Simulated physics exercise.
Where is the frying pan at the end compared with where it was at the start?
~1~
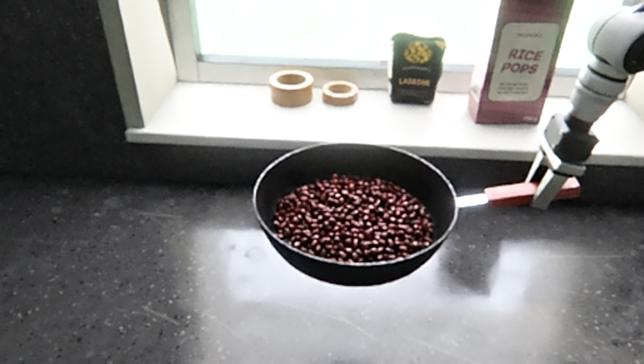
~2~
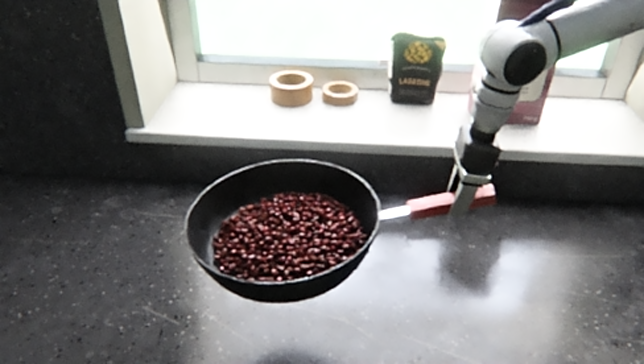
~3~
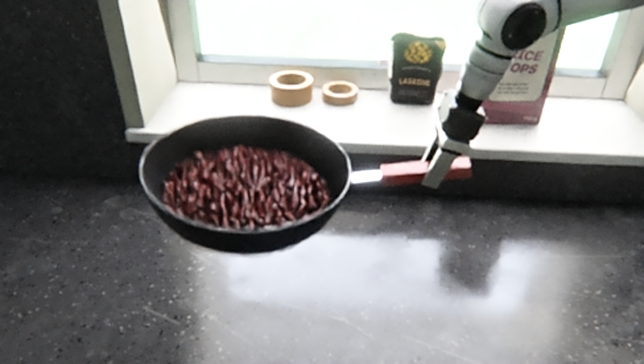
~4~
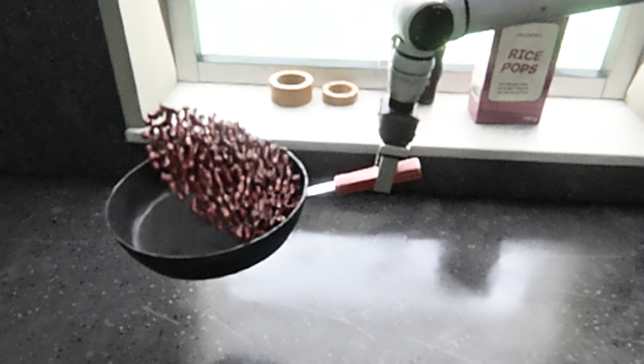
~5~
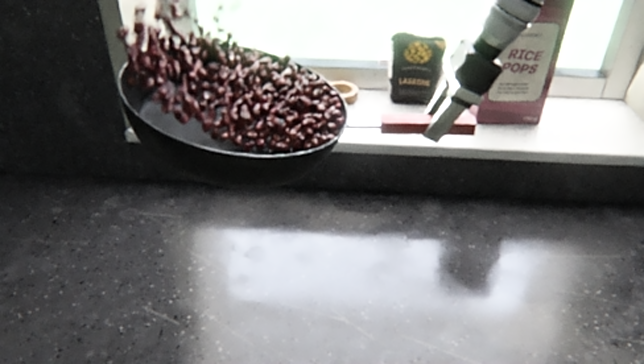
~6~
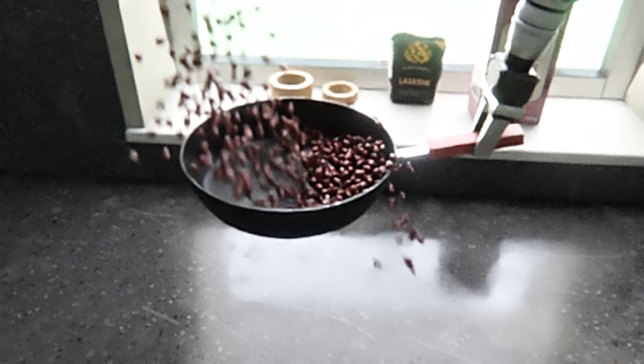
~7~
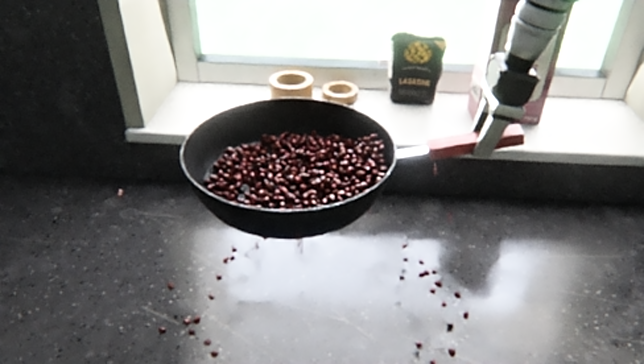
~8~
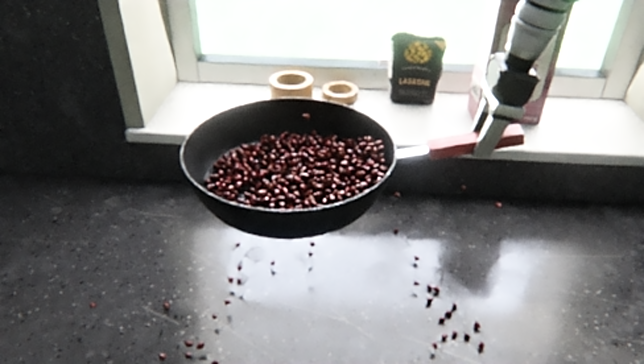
At the end the frying pan is farther to the left and higher up in the view than it was at the start.
